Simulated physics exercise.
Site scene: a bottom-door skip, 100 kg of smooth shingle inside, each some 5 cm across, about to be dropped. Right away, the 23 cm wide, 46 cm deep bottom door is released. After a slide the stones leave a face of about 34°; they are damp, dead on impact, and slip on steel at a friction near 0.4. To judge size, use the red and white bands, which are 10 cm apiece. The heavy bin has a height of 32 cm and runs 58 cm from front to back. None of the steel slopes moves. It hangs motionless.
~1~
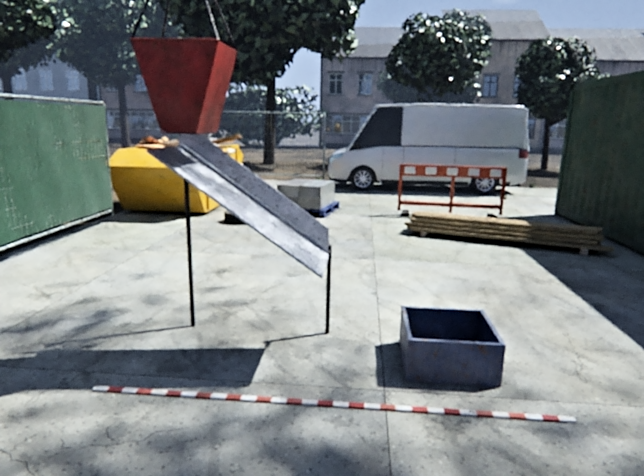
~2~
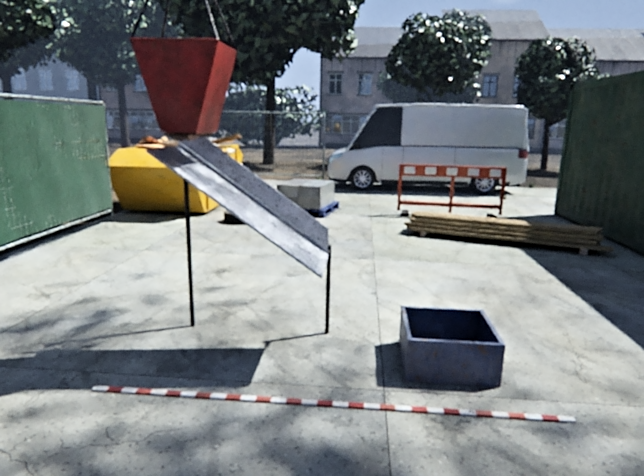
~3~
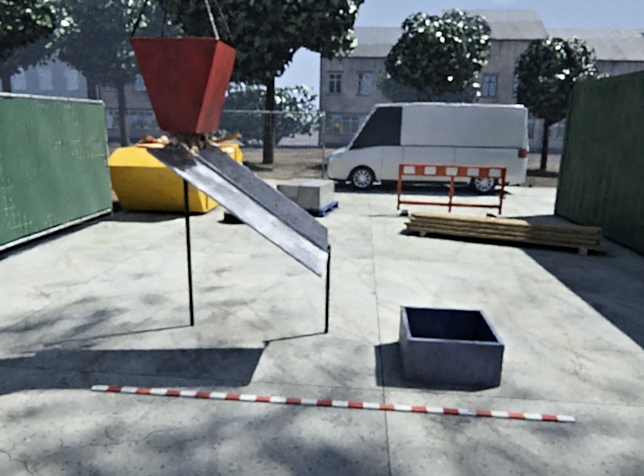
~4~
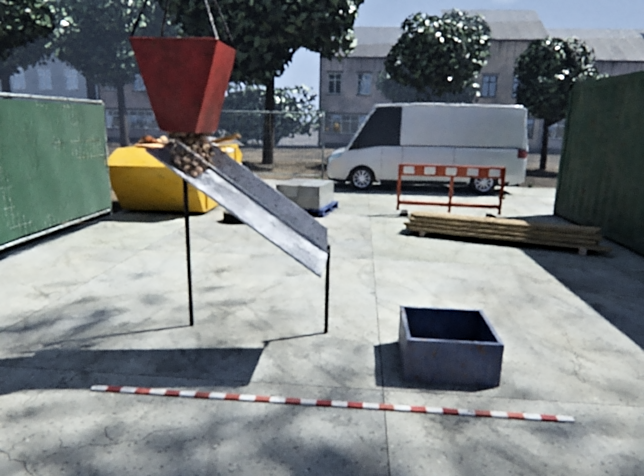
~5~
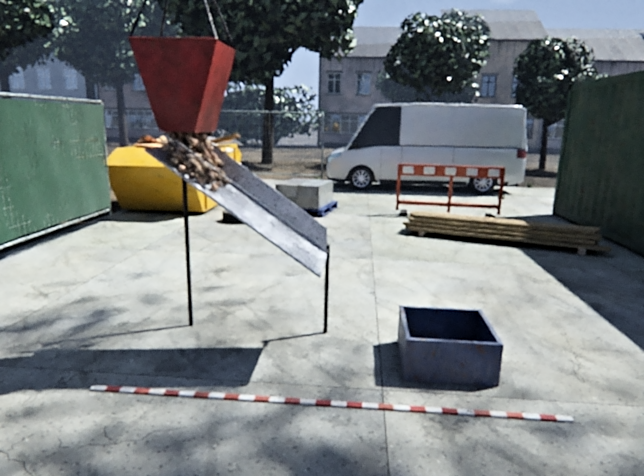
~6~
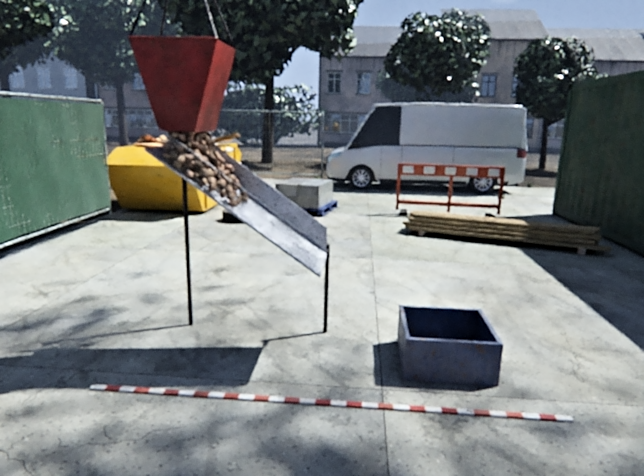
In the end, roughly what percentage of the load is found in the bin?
Roughly 2 % of the load is found there.
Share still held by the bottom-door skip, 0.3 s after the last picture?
15 %, roughly.
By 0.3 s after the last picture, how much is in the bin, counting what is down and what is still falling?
Roughly 0 percent by that time.
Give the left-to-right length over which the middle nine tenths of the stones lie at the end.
60 cm.
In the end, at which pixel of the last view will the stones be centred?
Centre at rest: Roughly (380, 352).
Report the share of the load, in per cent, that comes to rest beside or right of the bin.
Something like 10 per cent, roughly.
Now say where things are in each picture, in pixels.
The outlet is at (178, 125); nothing has dropped yet, in the first frame.
The outlet is at (178, 125); 5 % is out, in the second frame.
Outlet at (178, 125), the stream shows down to (187, 155); 87 % still inside, in the third frame.
Outlet at (177, 125), the stream shows down to (199, 170); 77 % still inside, in the fourth frame.
Outlet at (177, 124), the stream shows down to (218, 183); 66 % still inside, in the fifth frame.
Outlet at (177, 124), the stream shows down to (239, 198); 54 % still inside, in the sixth frame.
Then, 0.3 s after the last picture, 13 % in the bottom-door skip, 85 % on the steel, 2 % falling or lying left of the bin; the stones farthest right are at (334, 269).
Then, 0.7 s after the last picture, 0 % in the bottom-door skip, 60 % on the steel, 40 % falling or lying left of the bin; the stones farthest right are at (401, 342).
Then, 1.3 s after the last picture, 0 % in the bottom-door skip, 3 % on the steel, 93 % falling or lying left of the bin, 2 % falling or lying in the bin, 2 % falling or lying beside or right of the bin; the stones farthest right are at (478, 352).
Then, 2.2 s after the last picture, 0 % in the bottom-door skip, 90 % falling or lying left of the bin, 2 % falling or lying in the bin, 8 % falling or lying beside or right of the bin; the stones farthest right are at (481, 346).
Then, 4.1 s after the last picture, 0 % in the bottom-door skip, 90 % left of the bin, 2 % in the bin, 8 % beside or right of the bin; the stones farthest right are at (483, 343).
